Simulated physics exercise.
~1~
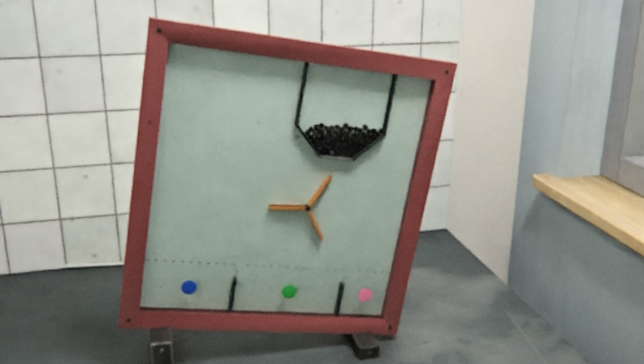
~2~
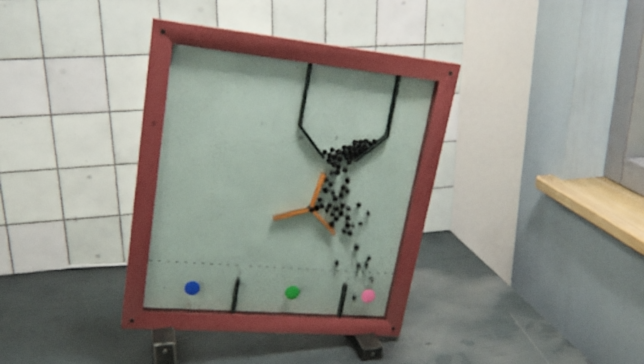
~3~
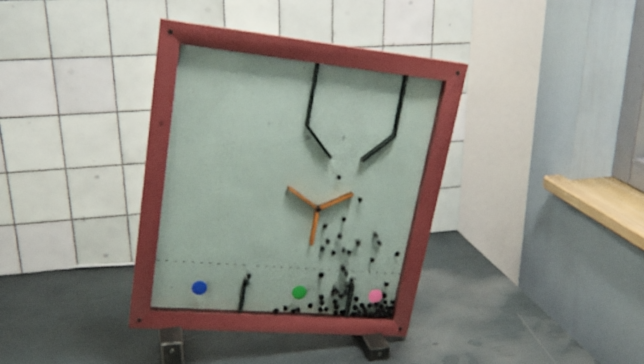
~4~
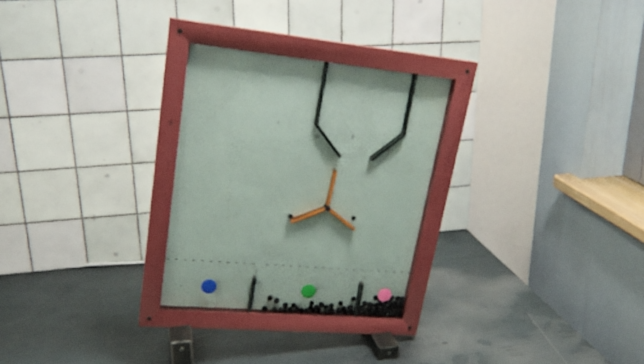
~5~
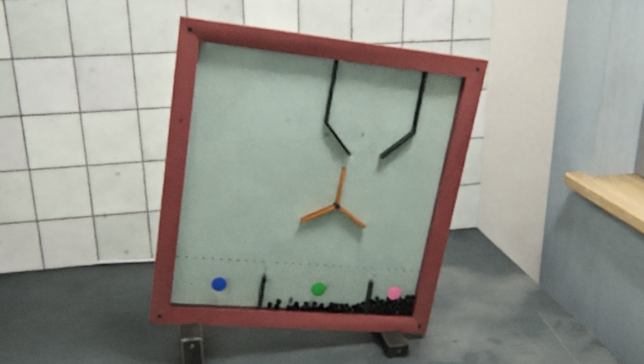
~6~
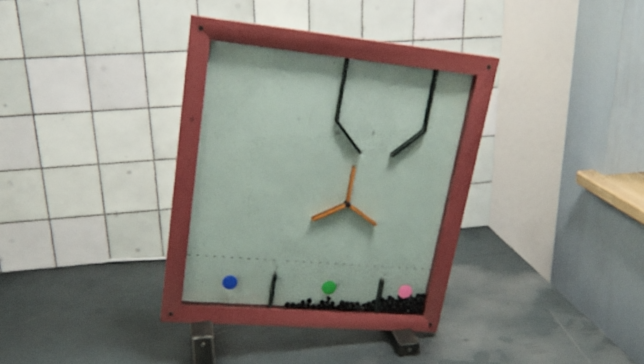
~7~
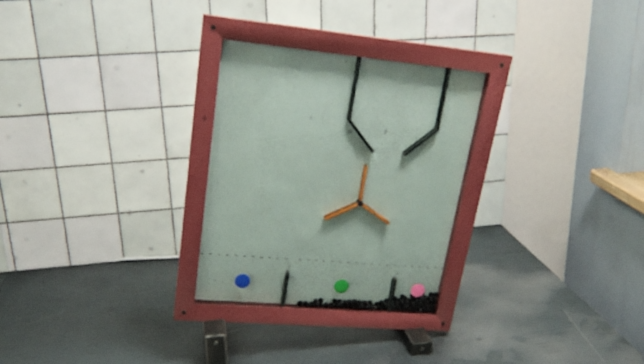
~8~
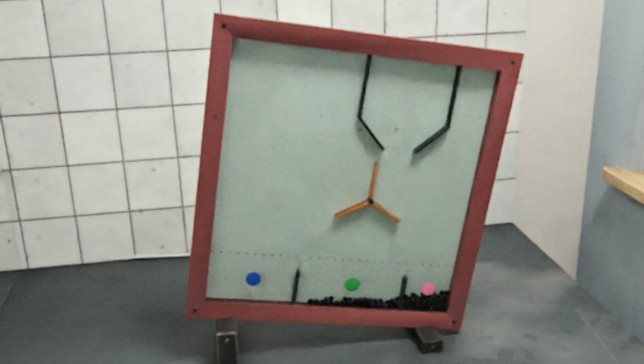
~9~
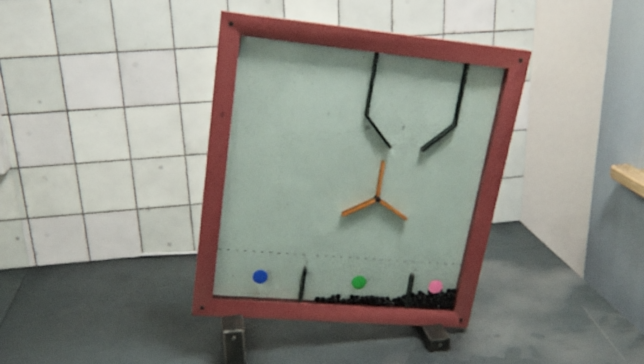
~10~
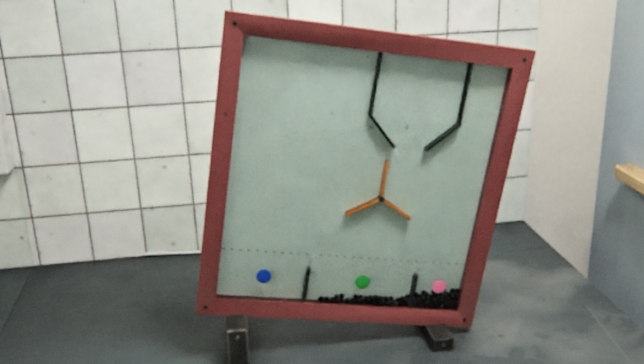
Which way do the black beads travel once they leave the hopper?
The beads move down, falling past the orange spinner to the bottom of the case.
Inside a red-framed case, black beads pour past an orange spinner into pink and green bins.
